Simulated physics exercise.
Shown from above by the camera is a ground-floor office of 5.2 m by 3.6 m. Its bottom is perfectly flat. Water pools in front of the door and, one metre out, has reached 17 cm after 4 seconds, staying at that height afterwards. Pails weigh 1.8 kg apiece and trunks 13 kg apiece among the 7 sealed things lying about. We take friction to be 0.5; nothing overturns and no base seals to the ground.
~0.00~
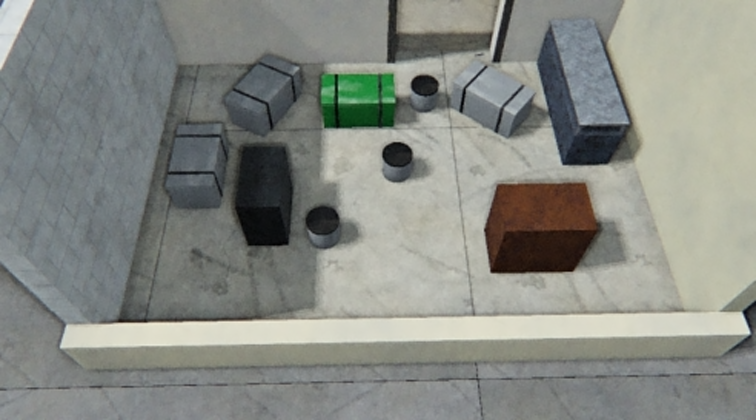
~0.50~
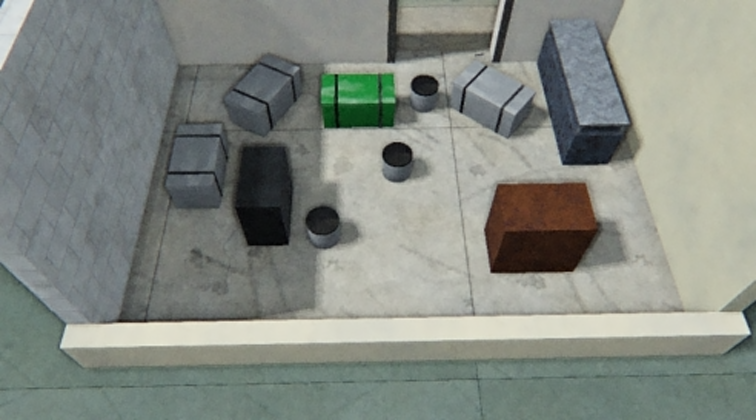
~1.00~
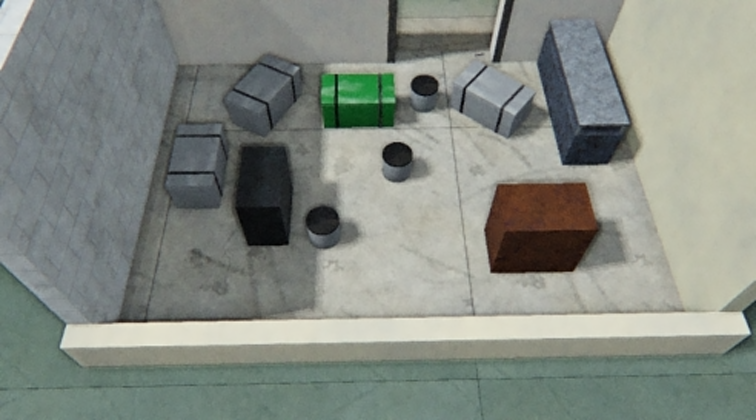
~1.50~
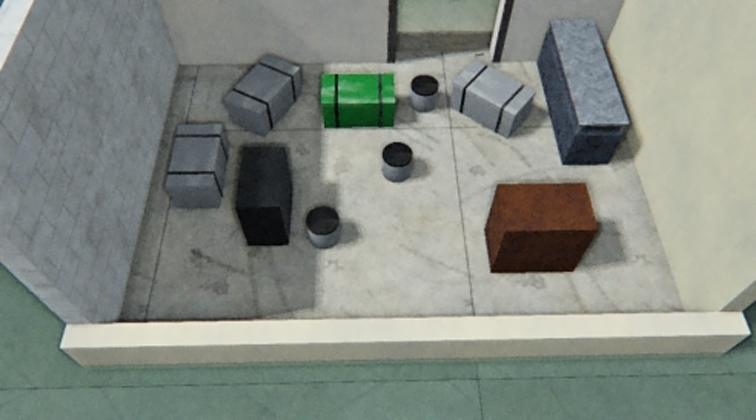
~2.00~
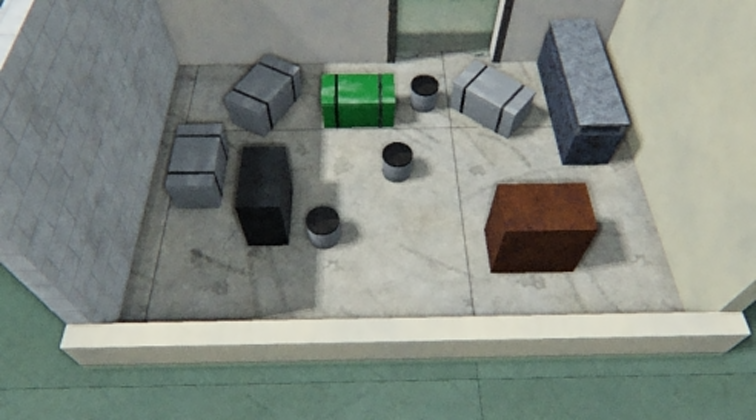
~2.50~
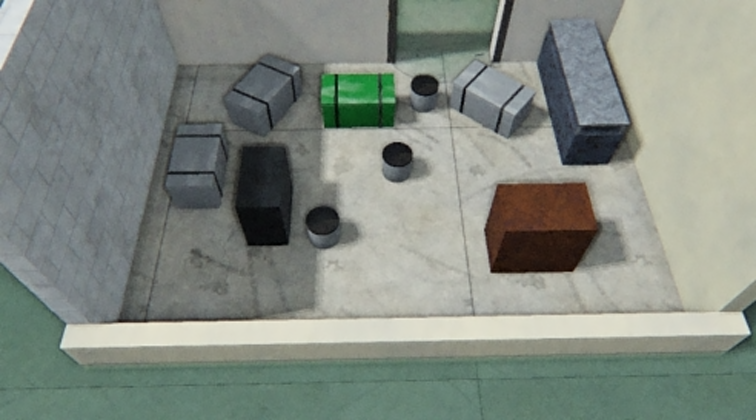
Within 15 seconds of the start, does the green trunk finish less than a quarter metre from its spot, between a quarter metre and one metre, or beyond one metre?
Between a quarter and one metre.
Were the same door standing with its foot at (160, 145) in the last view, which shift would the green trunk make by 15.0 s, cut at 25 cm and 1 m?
You'd see the green trunk wander off a long way.
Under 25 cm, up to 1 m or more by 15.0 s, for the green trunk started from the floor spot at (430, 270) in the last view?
Short answer, it is taken a long way.
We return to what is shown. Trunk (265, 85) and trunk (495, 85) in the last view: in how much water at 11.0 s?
About 2 and 8 cm.
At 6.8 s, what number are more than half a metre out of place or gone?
Count: 5.
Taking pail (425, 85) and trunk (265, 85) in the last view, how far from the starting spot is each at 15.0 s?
250 cm, 100 cm.
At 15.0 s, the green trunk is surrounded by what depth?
Around 6 cm.
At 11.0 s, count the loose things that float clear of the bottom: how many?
The count is 4.
After 3.5 s the green trunk is near (358, 88), 0.0 m from its start, aground; 0 afloat.
After 6.8 s the green trunk is near (320, 109), 0.5 m from its start, aground; 3 afloat.
After 11.0 s the green trunk is near (313, 112), 0.6 m from its start, aground; 4 afloat.
After 15.0 s the green trunk is near (340, 110), 0.4 m from its start, afloat; 7 afloat.
